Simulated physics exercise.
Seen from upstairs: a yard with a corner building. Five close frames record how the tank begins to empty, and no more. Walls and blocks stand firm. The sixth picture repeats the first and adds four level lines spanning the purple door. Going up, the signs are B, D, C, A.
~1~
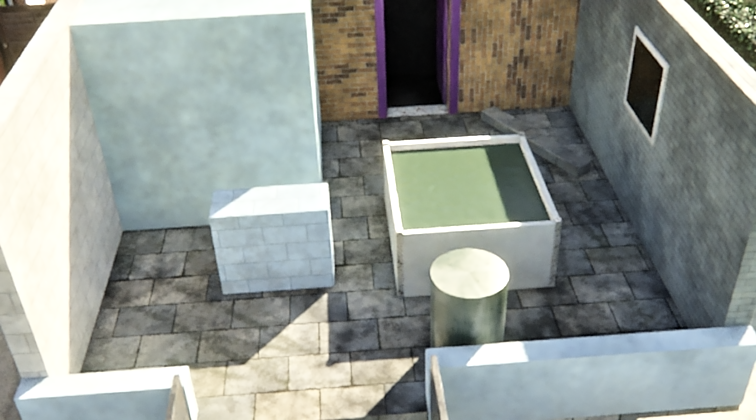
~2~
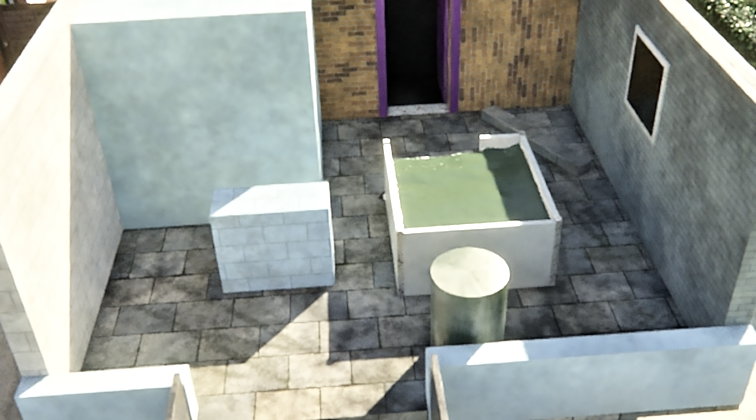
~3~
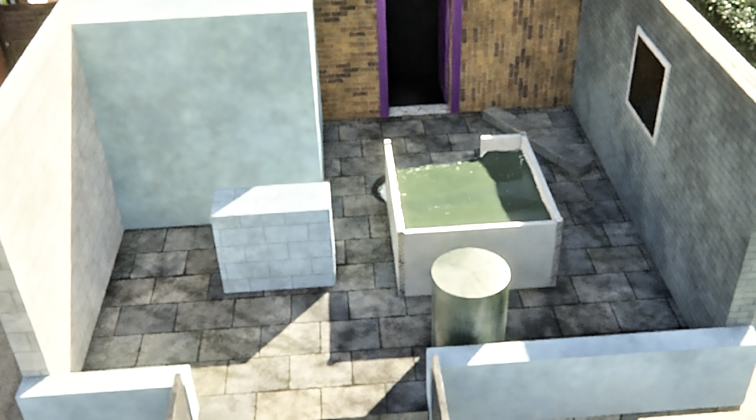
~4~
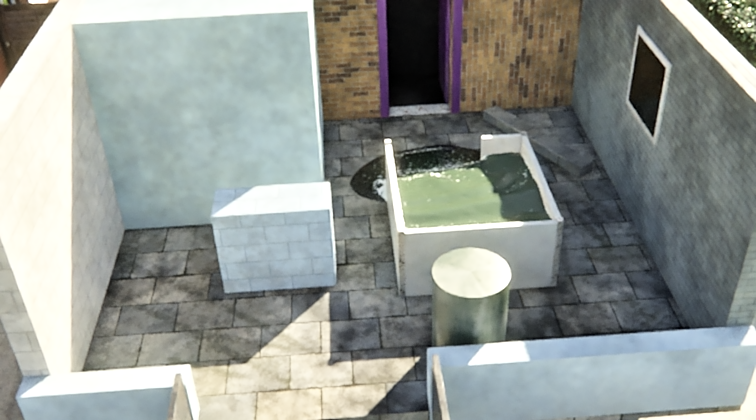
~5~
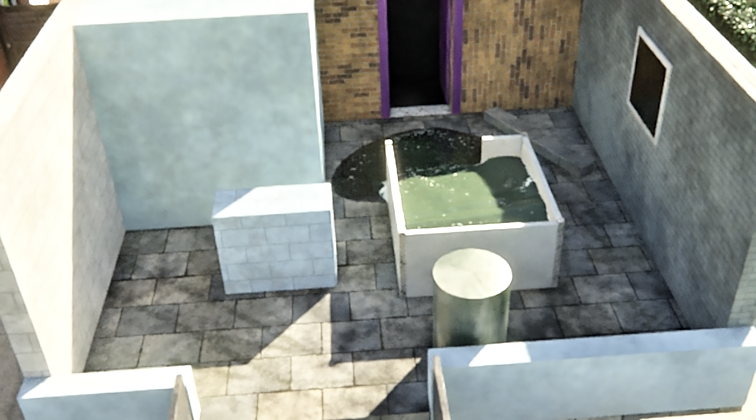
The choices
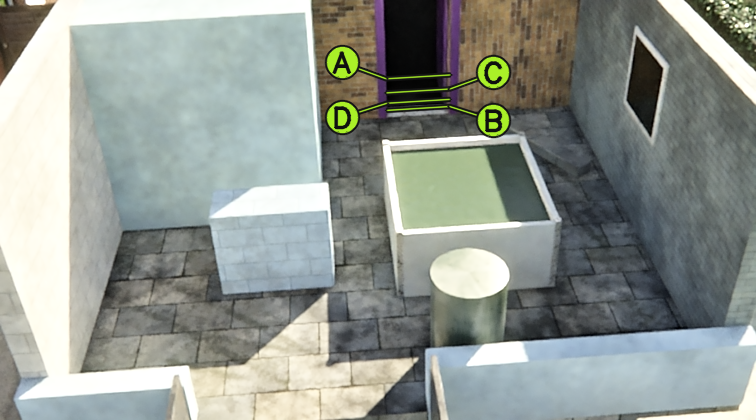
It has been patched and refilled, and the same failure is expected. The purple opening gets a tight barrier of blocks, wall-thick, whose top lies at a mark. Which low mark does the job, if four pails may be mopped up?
C will do.
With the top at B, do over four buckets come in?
Yes, that goes wrong.
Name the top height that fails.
That is height D.
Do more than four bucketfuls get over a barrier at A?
No.
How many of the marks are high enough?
Two of the four.
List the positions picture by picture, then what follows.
In the first picture, water in the tank at rest, its middle at (465, 186); foot of the purple doorway at (418, 115); open gate at (307, 353).
In the second picture, water covers 1 % of the ground, its front hidden from here.
In the third picture, water covers 4 % of the ground, its front hidden from here.
In the fourth picture, front seen at (363, 174), 8 % of the ground wet.
In the fifth picture, front seen at (442, 130), 14 % of the ground wet.
On the marked copy, A at (418, 76); B at (418, 108); C at (418, 90); D at (418, 101); from the bottom up B, D, C, A.
With A, nothing gets over.
With B, dozens of bucketfuls pour in.
With C, a splash gets over, under a bucket.
With D, about 13 bucketfuls get in.
